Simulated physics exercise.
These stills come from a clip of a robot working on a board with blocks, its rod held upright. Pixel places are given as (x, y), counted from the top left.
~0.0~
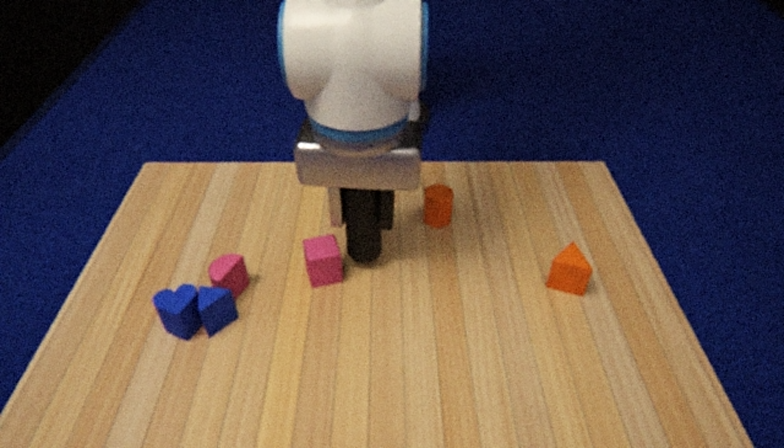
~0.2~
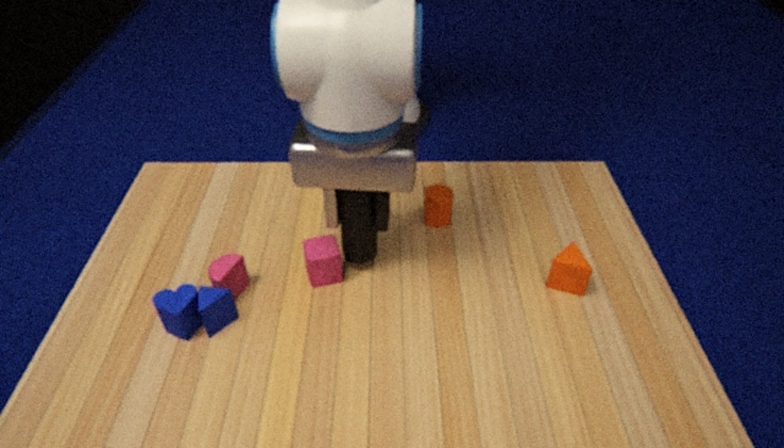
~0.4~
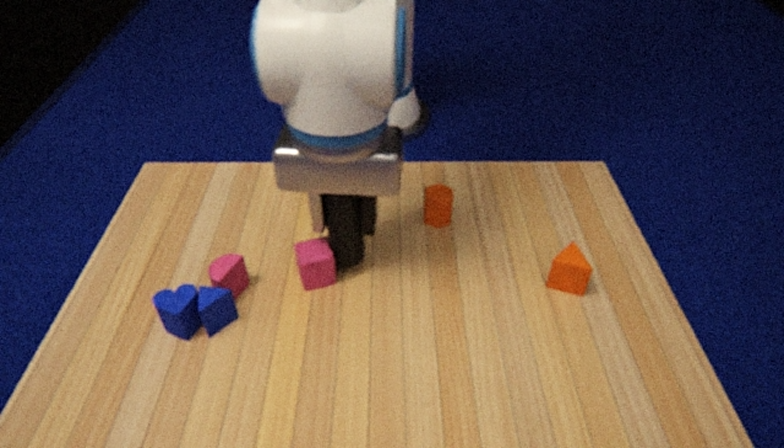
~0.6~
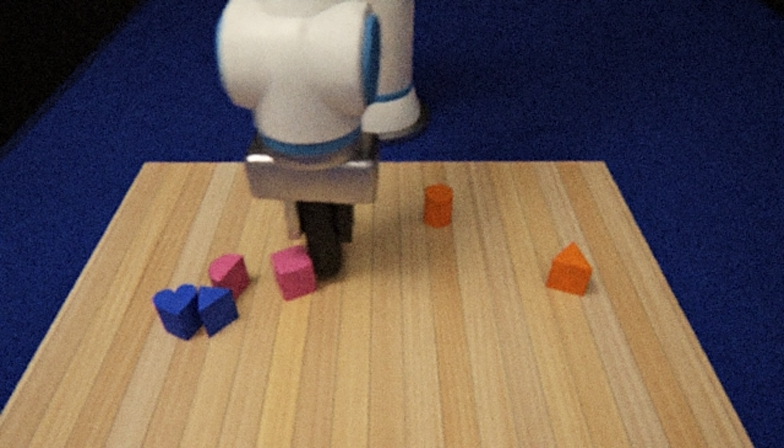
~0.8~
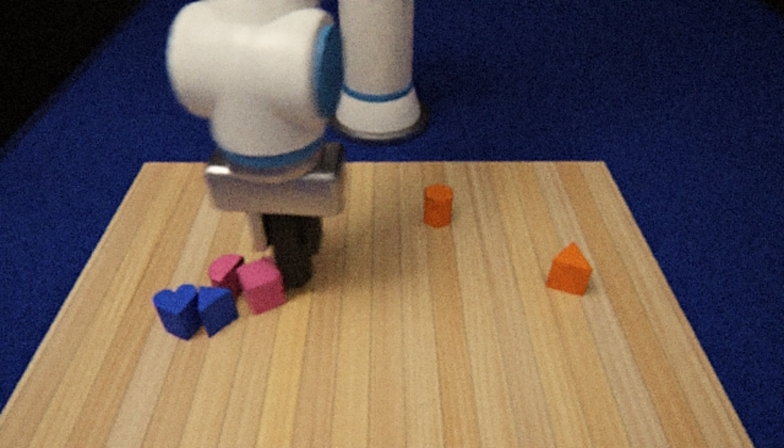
At first, a white robot arm holds its dark rod just right of a pink cube on a wooden board, with blue and pink blocks at left and orange ones at right. The arm moves left, pushing the cube left and slightly nearer until it sits beside the clustered blocks.
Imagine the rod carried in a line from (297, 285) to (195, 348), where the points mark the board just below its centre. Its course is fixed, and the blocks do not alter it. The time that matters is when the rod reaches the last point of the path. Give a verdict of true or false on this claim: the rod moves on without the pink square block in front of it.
Answer: False.
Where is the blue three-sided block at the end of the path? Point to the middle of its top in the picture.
If I read the scene right, the answer is (111, 356).
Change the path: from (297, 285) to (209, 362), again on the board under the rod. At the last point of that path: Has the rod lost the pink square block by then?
No, that is not how it ends up.
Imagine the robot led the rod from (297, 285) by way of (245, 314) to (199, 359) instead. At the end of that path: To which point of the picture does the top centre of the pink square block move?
In the picture, it is at (145, 343).
What follows on the original path. One third of the way, rod at (261, 295); blue heart-shaped block at (170, 297); blue three-sided block at (193, 305), turned 40° clockwise; pink D-shaped block at (219, 265), turned 15° clockwise; pink square block at (222, 294).
Two thirds of the way, rod at (227, 316); blue heart-shaped block at (164, 297), turned 15° clockwise; blue three-sided block at (155, 333), turned 40° clockwise; pink D-shaped block at (219, 265), turned 15° clockwise; pink square block at (184, 316).
At the end, rod at (191, 338); blue heart-shaped block at (164, 297), turned 15° clockwise; blue three-sided block at (111, 356), turned 45° clockwise; pink D-shaped block at (219, 265), turned 15° clockwise; pink square block at (144, 339).
